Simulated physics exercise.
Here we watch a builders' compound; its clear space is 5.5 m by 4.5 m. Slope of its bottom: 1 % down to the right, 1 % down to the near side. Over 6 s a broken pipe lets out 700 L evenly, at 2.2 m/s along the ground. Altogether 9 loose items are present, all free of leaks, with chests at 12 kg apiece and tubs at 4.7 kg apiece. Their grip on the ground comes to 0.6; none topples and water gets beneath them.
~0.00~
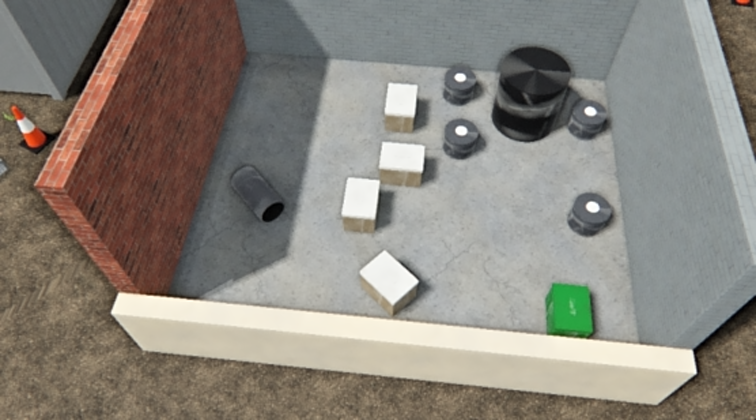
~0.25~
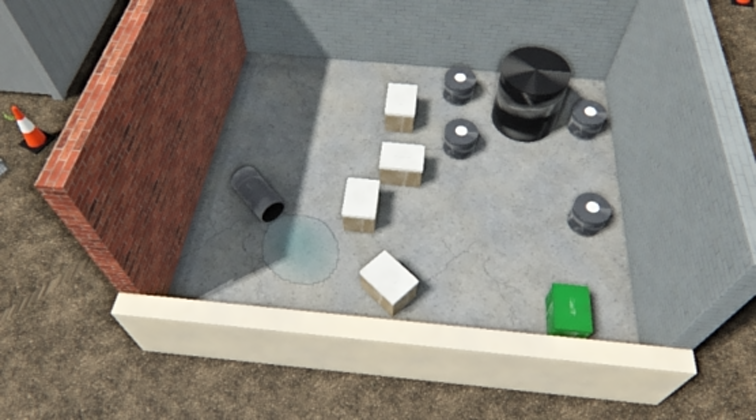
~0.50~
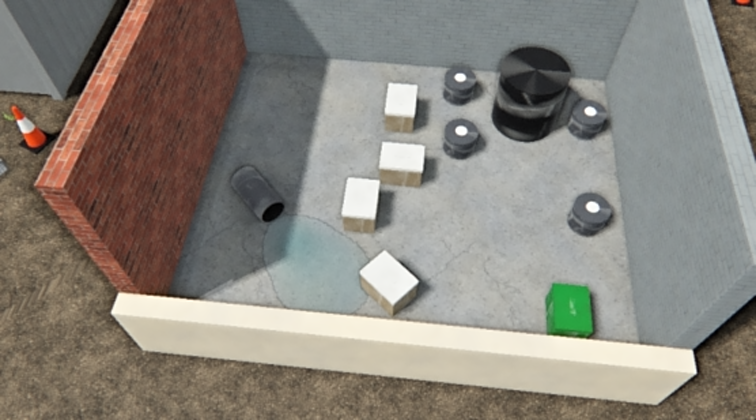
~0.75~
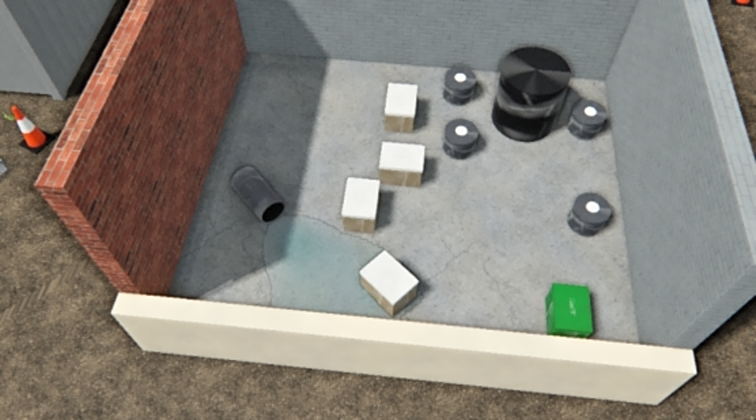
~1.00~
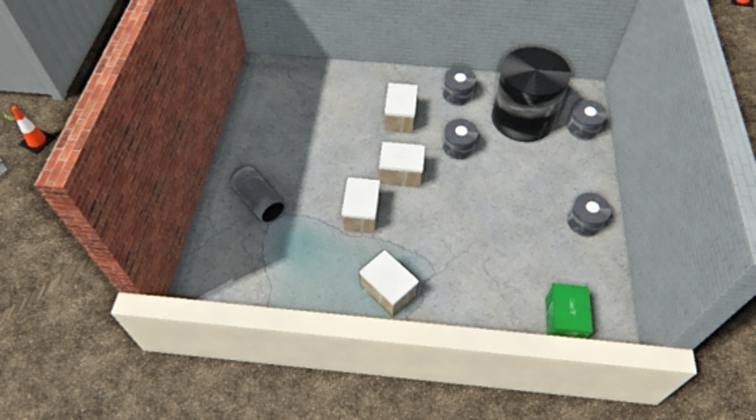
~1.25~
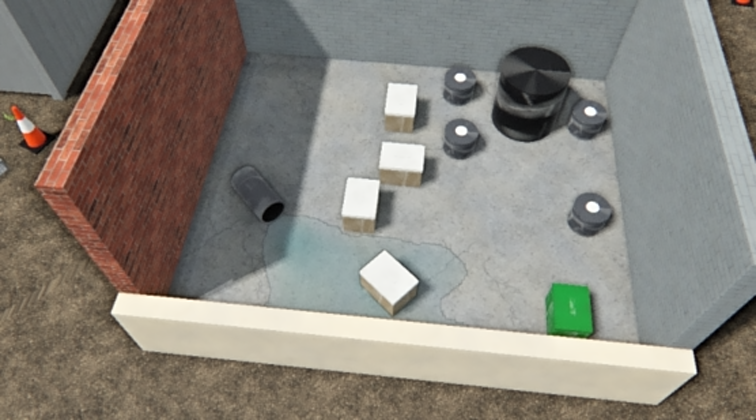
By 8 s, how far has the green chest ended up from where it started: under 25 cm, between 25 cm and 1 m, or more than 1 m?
More than 1 m.
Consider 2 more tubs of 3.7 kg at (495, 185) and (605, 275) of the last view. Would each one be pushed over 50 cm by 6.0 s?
Taking them in that order, they come out lesser and larger.
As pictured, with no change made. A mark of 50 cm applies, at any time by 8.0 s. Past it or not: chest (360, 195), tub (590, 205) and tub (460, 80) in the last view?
Taking them in order, the first is within the mark, the second beyond the mark and the third within the mark.
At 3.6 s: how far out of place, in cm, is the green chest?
Displacement by then near 60 cm.
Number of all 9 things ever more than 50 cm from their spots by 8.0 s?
4 in all.
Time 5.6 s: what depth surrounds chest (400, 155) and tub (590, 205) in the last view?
Depth approx. 0 cm / 5 cm.
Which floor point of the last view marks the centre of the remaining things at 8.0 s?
Around (468, 143).
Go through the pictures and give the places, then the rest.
In the first picture, the green chest at (572, 307) rests on the ground; 0.0 m2 under water; 0 of 9 have shifted.
In the second picture, the green chest at (572, 307), on the bottom; water covers 0.7 m2; 0 of 9 have shifted.
In the third picture, the green chest at (572, 307), on the bottom; 1.3 m2 under water; 0 of 9 have shifted.
In the fourth picture, the green chest at (572, 307) rests on the ground; water covers 2.1 m2; 0 of 9 have shifted.
In the fifth picture, the green chest at (572, 307) rests on the ground; 2.5 m2 under water; 0 of 9 have shifted.
In the sixth picture, the green chest at (572, 307), on the bottom; 3.2 m2 under water; 0 of 9 have shifted.
After 1.8 s the green chest is near (572, 307), 0.0 m from its start, aground; 0 afloat.
After 3.6 s the green chest is near (631, 302), 0.7 m from its start, afloat; 1 afloat.
After 5.6 s the green chest is near (597, 213), 1.3 m from its start, afloat; 3 afloat.
After 8.0 s the green chest is near (520, 141), 2.4 m from its start, aground; 2 afloat.
